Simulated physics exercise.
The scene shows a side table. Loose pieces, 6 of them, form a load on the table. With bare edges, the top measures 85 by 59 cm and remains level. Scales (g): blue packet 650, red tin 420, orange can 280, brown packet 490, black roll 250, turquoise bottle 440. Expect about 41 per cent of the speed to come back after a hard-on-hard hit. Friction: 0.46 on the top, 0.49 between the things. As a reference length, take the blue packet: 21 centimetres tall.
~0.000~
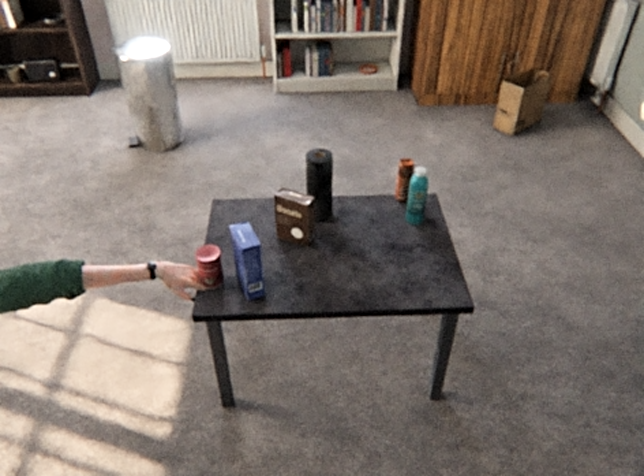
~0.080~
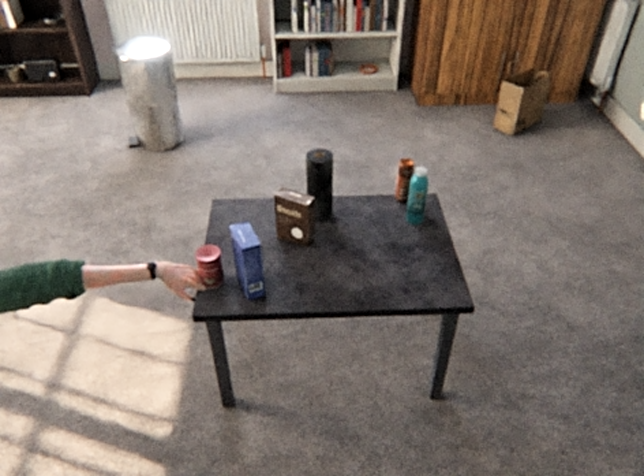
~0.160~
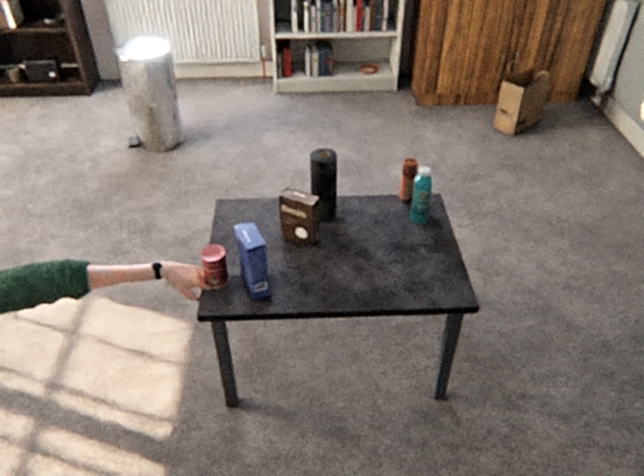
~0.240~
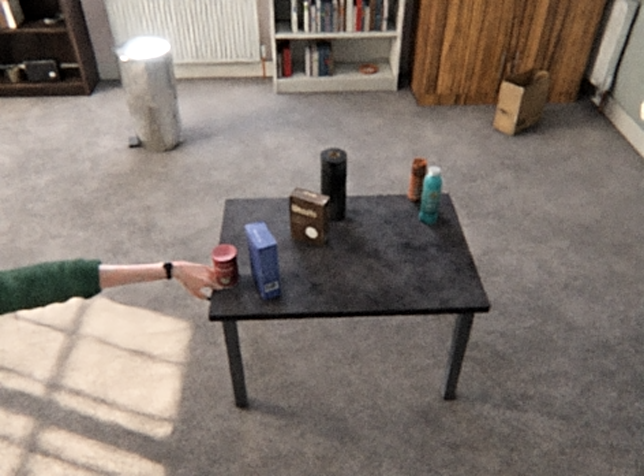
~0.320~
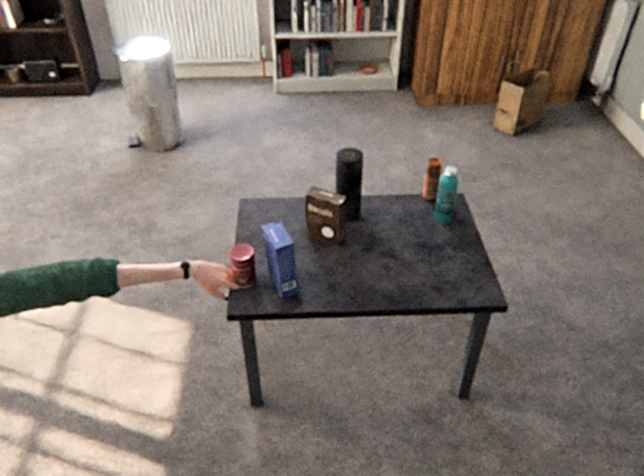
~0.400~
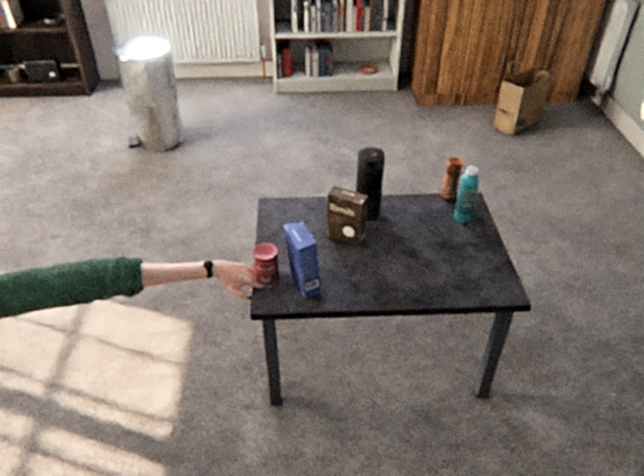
Dark table carrying a blue packet, red tin, bottle and other items sliding right across grey carpet as a green-sleeved arm pushes.
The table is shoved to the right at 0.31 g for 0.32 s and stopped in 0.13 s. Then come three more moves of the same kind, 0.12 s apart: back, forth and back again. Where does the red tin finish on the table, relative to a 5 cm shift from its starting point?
It finishes inside that mark.
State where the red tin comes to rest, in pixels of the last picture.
You'll find it at about (211, 267).
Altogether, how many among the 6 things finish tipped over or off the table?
The answer: 4.
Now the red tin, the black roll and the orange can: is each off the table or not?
Observed: Red tin remains in bounds; black roll remains in bounds; orange can exits its support.
Around 0.70 s, table 21 cm from its start; turquoise bottle now off the table; red tin shifted 4 cm near (291, 265); blue packet on its side.
Around 1.10 s, orange can now off the table; blue packet on its side; black roll on its side.
Around 1.70 s, table 22 cm from its start; red tin shifted 4 cm near (294, 265); blue packet on its side; black roll on its side.
Finally (2.9 s), off the table, orange can and turquoise bottle; on their side or leaning hard on the table, blue packet and black roll; the other 2 still in place (within 5 cm). Final places as that camera would see them, red tin near (211, 267).
